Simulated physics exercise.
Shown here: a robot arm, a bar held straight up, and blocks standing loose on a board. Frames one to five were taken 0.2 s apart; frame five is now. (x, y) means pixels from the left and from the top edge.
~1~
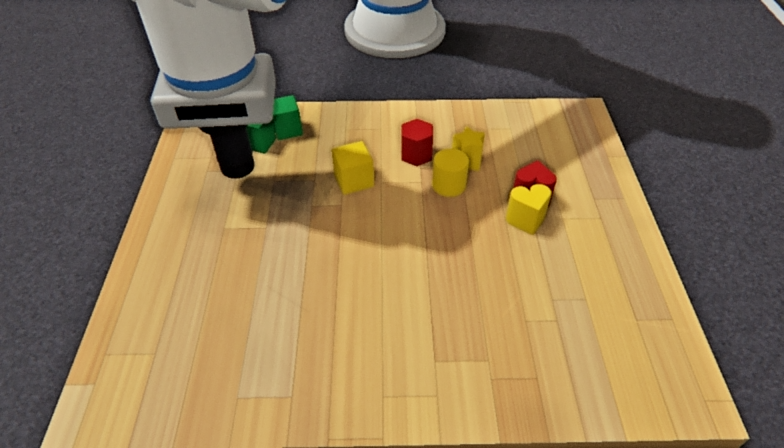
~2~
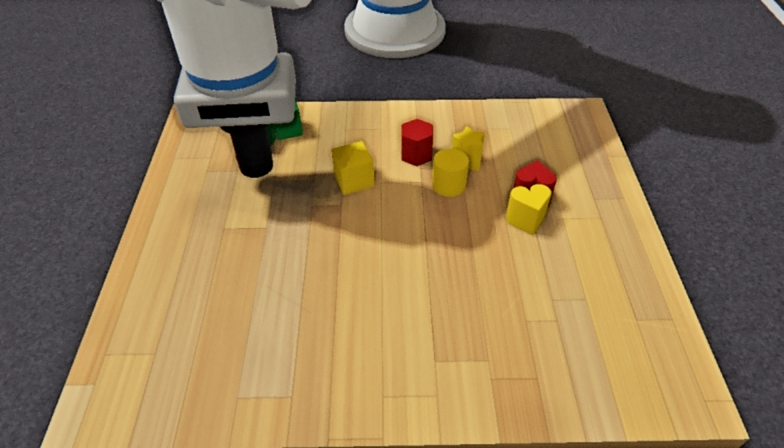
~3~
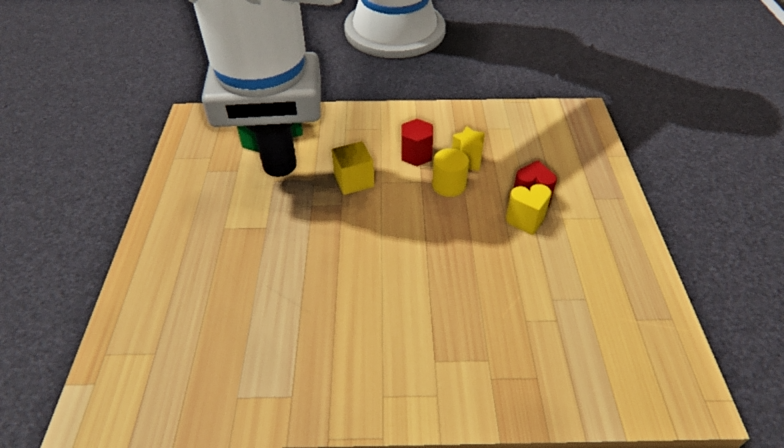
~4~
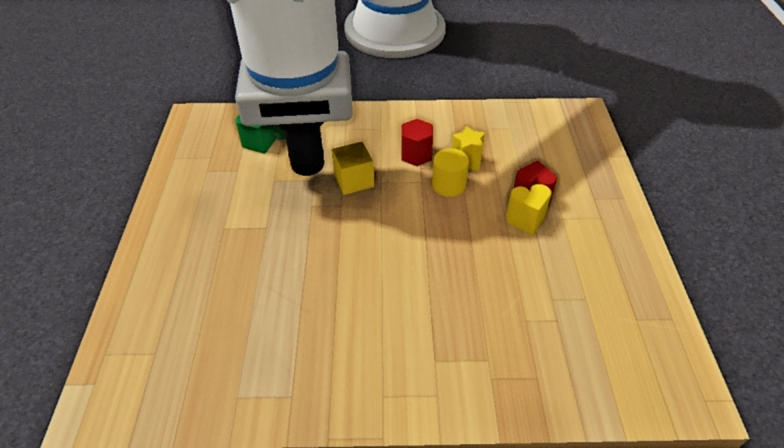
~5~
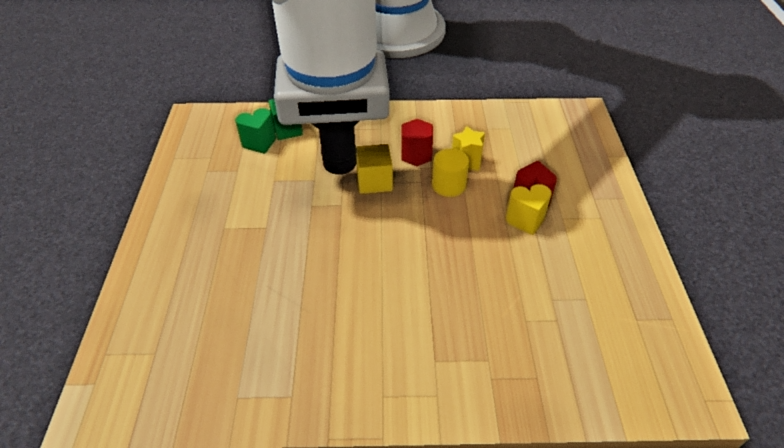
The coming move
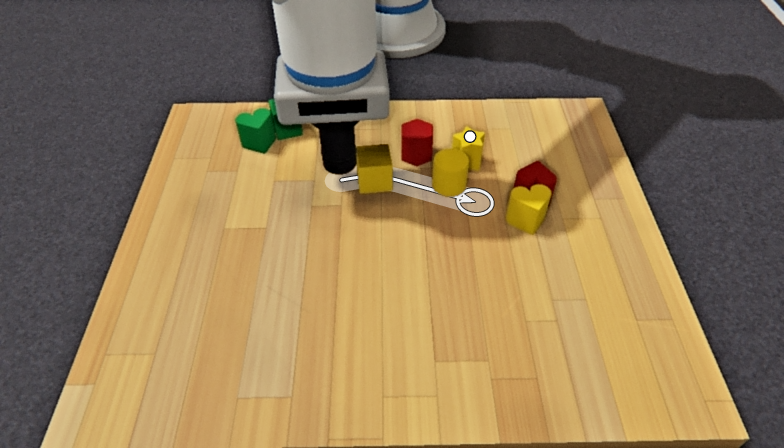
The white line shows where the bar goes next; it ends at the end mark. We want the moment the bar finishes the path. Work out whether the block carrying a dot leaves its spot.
By the last moment, the block carrying a dot will still be in its place.
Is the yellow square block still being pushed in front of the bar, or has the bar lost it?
My answer is that the yellow square block is still ahead.
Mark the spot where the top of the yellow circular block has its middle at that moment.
I expect it at (543, 160).
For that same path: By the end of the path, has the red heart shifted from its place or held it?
That block slides.
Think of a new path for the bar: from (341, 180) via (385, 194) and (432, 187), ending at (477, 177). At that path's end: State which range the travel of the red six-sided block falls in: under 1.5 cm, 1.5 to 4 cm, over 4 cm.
Below 1.5 cm.
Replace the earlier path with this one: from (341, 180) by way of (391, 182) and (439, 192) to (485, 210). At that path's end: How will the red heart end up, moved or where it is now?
At the end of the path, it will have moved.
The line goes from (341, 180) through (387, 178) and (430, 189) to (475, 202); the dot is on the yellow star.
On the path given first. One third of the way, bar (388, 162); yellow square block (421, 157), turned 20° clockwise; yellow circular block (456, 159).
Two thirds of the way, bar (432, 174); yellow square block (468, 165); yellow circular block (503, 163).
At the end, bar (477, 186); yellow square block (515, 172), turned 20° anticlockwise; yellow circular block (543, 160); yellow star unmoved; red heart (578, 175), turned 50° clockwise.
